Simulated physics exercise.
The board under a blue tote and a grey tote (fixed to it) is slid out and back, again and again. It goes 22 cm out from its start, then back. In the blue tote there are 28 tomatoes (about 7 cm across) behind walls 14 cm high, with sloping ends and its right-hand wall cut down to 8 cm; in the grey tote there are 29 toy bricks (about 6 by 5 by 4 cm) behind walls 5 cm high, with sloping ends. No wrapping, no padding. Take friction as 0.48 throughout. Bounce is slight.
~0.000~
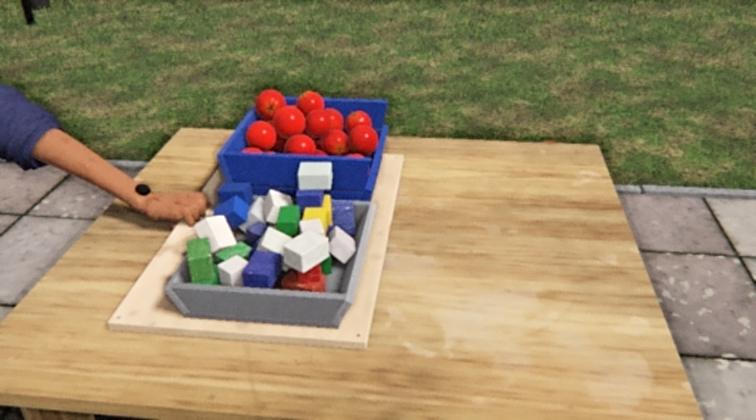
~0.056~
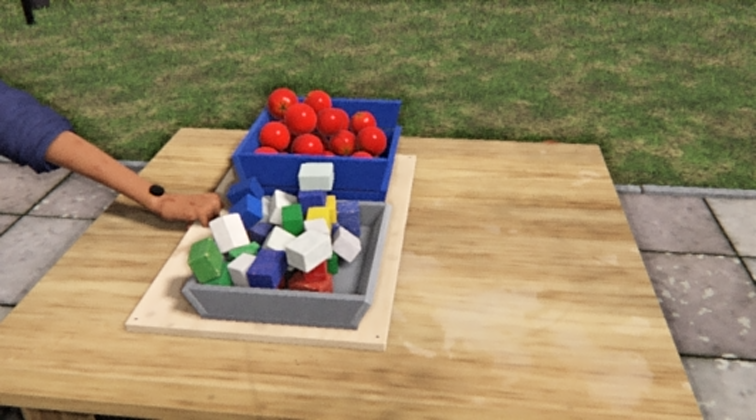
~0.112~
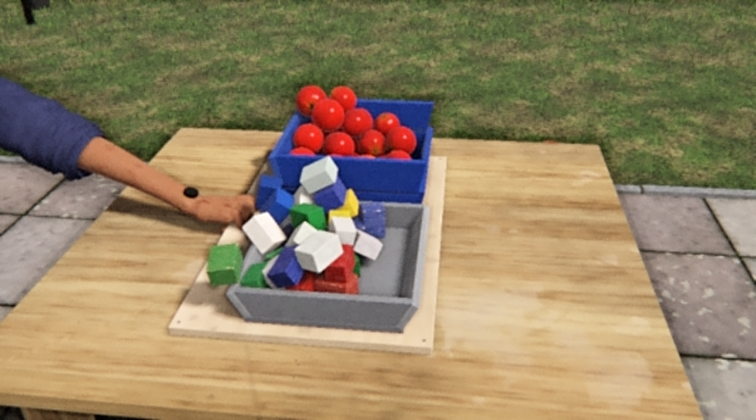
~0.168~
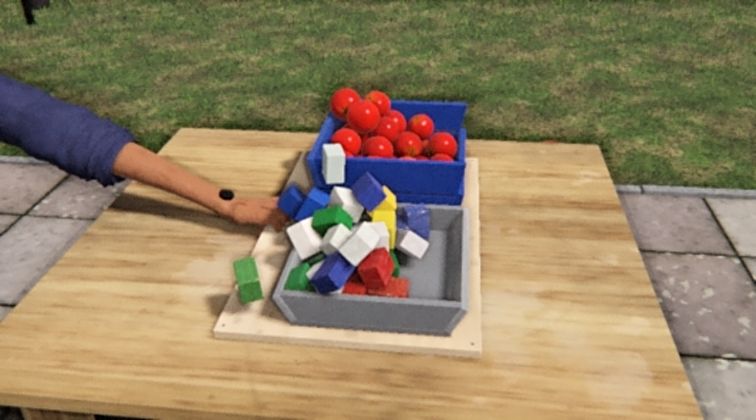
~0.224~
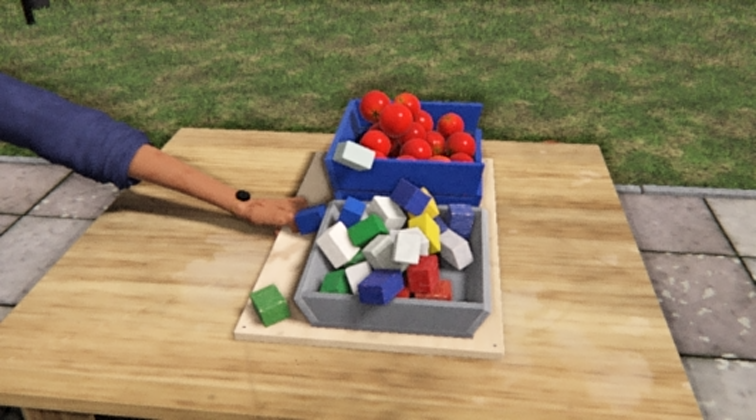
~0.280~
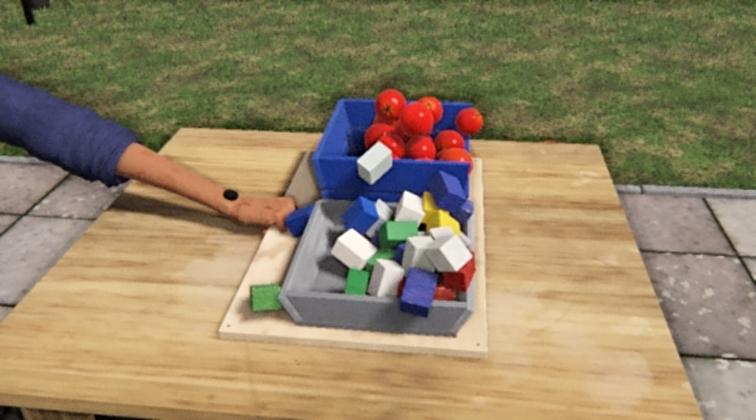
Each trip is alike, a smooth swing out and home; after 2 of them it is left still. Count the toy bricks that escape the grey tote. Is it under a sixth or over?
The grey tote loses more than one in six of its toy bricks.
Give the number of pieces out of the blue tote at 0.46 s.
About: Blue tote 4.
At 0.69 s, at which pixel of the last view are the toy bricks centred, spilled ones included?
At about (376, 257).
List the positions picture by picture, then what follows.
In the first frame (places track the rim corner closest to us here), grey tote (346, 297); blue tote (its farthest corner) (264, 97); 0 cm along; all still inside.
The second frame shows grey tote (365, 298); blue tote (277, 98); 3 cm along.
The third frame shows grey tote (412, 301); blue tote (308, 99); 11 cm along; 1 out, the lowest brick at (225, 264).
The fourth frame shows grey tote (461, 305); blue tote (340, 100); 18 cm along; 2 out, the lowest brick at (248, 280).
The fifth frame shows grey tote (484, 306); blue tote (355, 100); 22 cm along; 2 out, the lowest brick at (270, 305).
The sixth frame shows grey tote (467, 305); blue tote (344, 100); 19 cm along; 2 out, the lowest brick at (304, 221).
After 0.46 s, the blue tote is down by 4 of 28 and the grey tote is down by 9 of 29.
After 0.69 s, the blue tote is down by 4 of 28 and the grey tote is down by 14 of 29.
After 1.01 s, the blue tote is down by 5 of 28 and the grey tote is down by 16 of 29.
When it is over (at 1.42 s), the blue tote is down by 5 of 28 and the grey tote is down by 16 of 29. Asked share, 16 of 29, 55 per cent.
